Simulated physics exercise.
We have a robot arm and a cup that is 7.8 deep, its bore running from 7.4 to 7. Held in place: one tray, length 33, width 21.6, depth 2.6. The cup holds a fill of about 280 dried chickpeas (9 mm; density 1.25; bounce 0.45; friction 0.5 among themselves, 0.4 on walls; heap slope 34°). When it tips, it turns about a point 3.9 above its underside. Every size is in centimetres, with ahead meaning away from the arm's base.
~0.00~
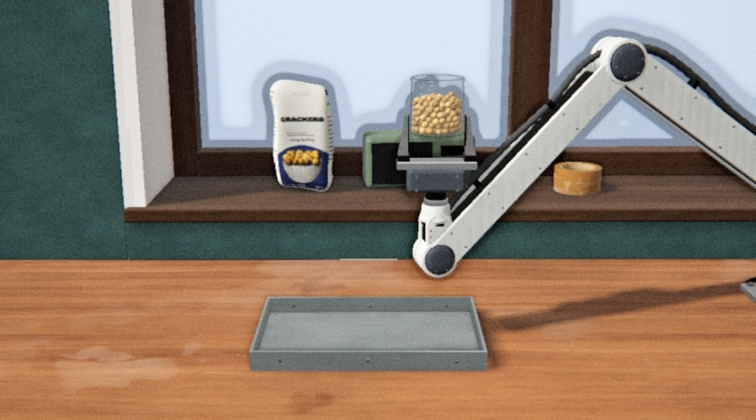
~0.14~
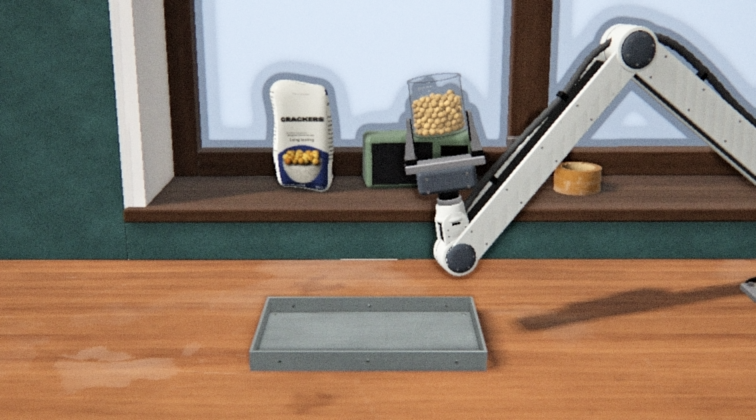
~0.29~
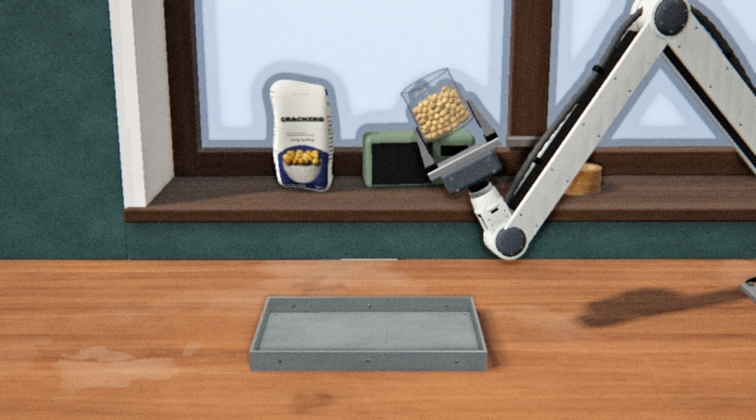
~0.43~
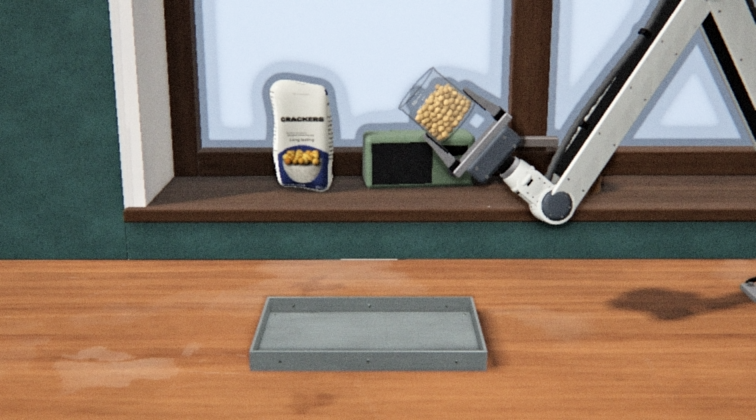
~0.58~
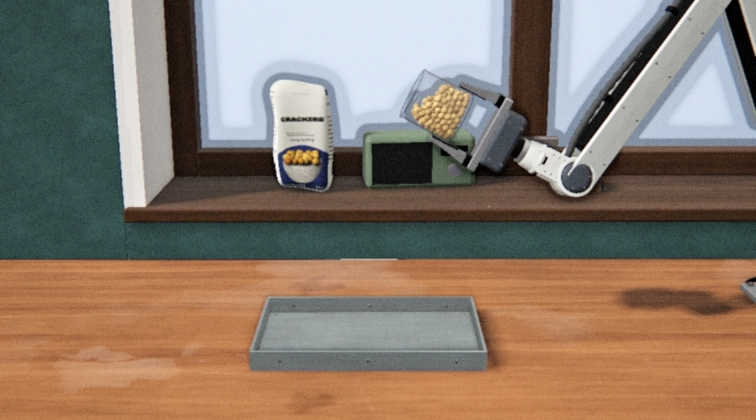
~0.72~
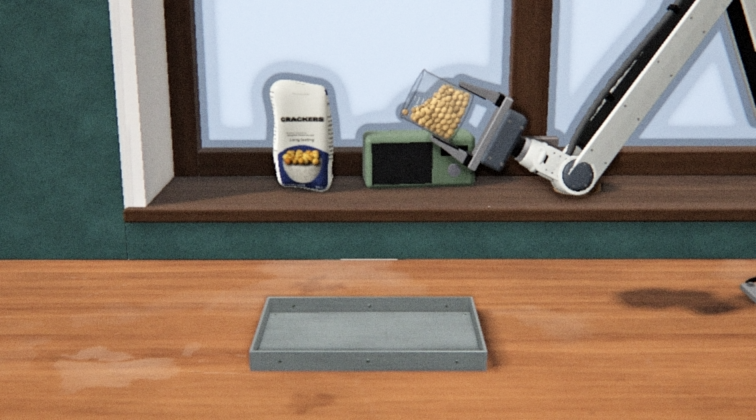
A robot arm tilts a clear cup of chickpeas leftward above a gray tray.
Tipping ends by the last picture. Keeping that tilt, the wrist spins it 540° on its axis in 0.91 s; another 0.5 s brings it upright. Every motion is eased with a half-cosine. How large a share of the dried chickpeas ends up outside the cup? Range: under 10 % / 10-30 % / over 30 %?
Less than 10 %.
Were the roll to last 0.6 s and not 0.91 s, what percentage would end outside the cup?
In that case roughly 0 percent.
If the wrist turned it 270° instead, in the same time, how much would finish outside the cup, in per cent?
Around 0 %.
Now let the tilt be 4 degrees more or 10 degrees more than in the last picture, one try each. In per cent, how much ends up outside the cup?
You'd get close to 0 per cent, then close to 10 per cent.
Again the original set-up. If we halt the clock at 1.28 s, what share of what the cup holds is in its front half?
About 55 per cent.
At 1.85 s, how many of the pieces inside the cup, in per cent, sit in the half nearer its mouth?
Roughly 30 %.
By 1.28 s, tipped 63°, highest piece 40 above the table; 281 in the cup.
By 1.85 s, tipped 38°, highest piece 38 above the table; 280 in the cup, 1 in the tray.
By 2.33 s, upright, highest piece 40 above the table; 280 in the cup, 1 in the tray.
By 3.03 s, upright, highest piece 40 above the table; 280 in the cup, 1 in the tray.
Final count, 280 in the cup, 1 in the tray. That is 0 % outside the cup.
